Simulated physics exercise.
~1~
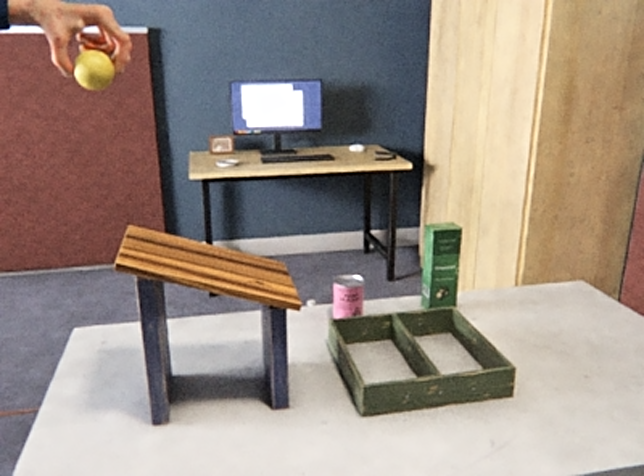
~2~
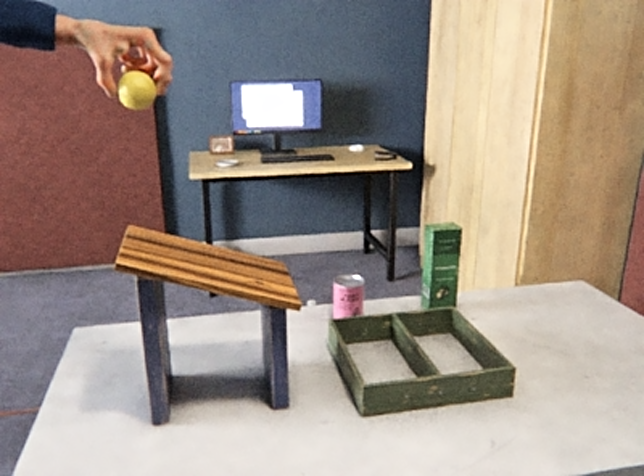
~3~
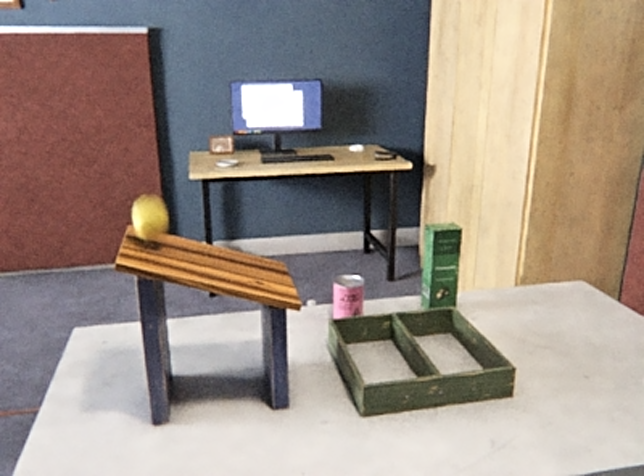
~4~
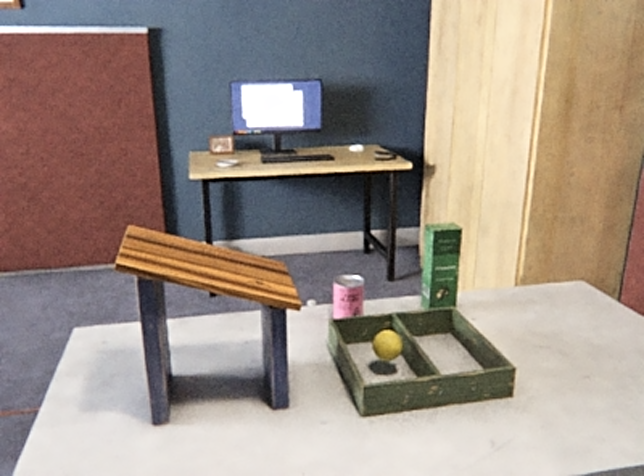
The footage shows a hand holding a yellow lemon above a sloped wooden board, moving right and letting go near its upper end. The lemon drops to the board and travels right into the nearer bay of a green tray, while a pink tin and green carton stay put.
